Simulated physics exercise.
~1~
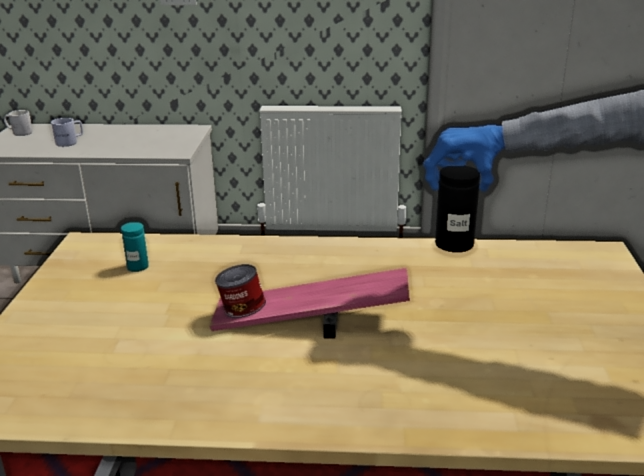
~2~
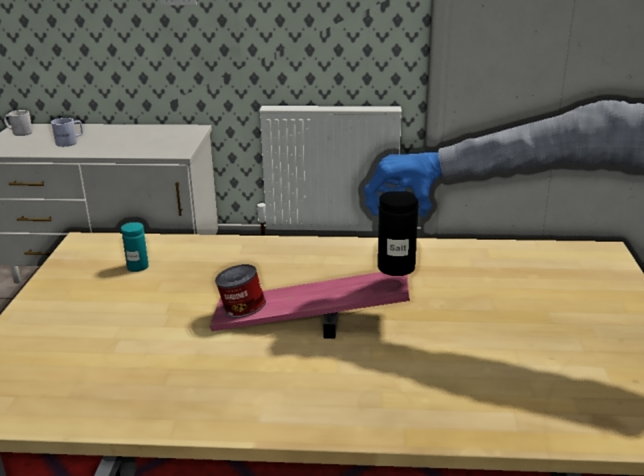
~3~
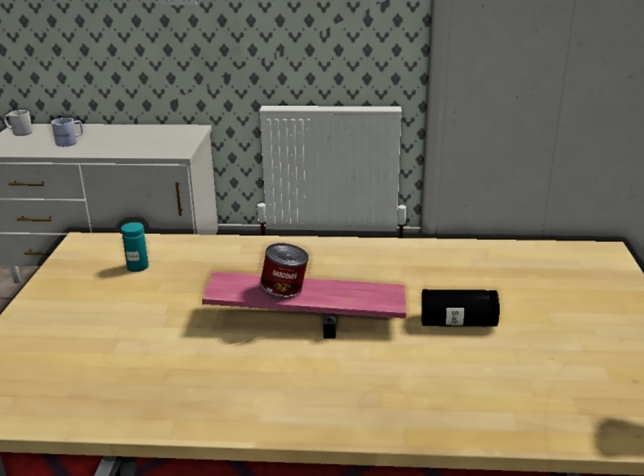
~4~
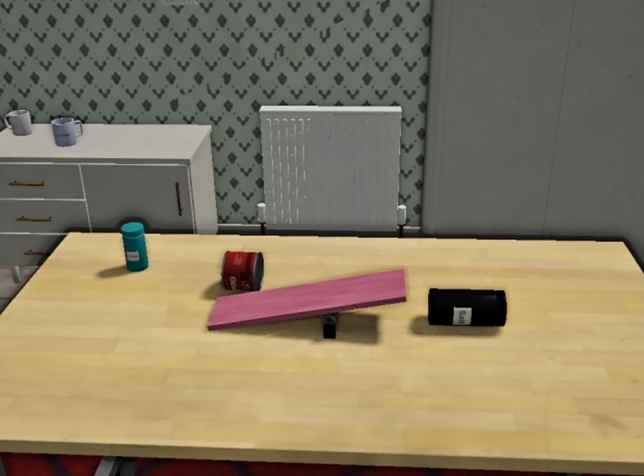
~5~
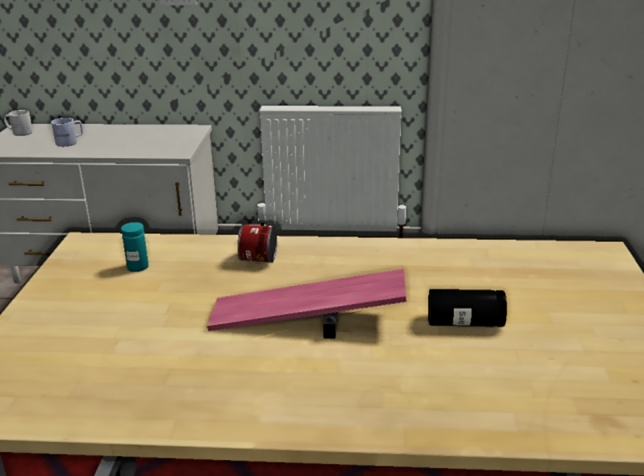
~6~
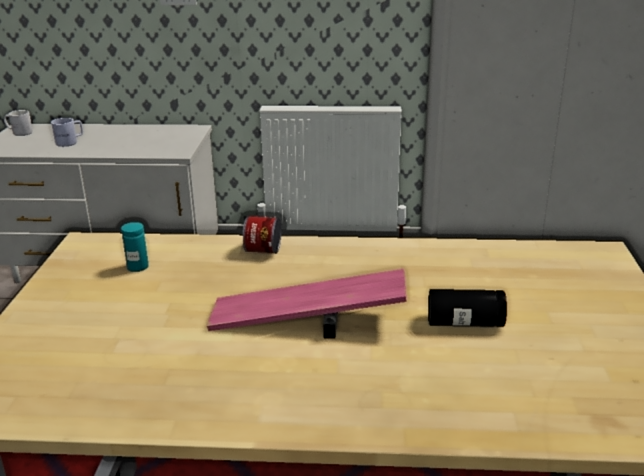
On a wooden table, a blue-gloved hand moves a black jar left over the raised end of a pink plank holding a red tin; the plank tips and settles back, leaving the jar lying to the right and the tin on its side behind, near a turquoise shaker.
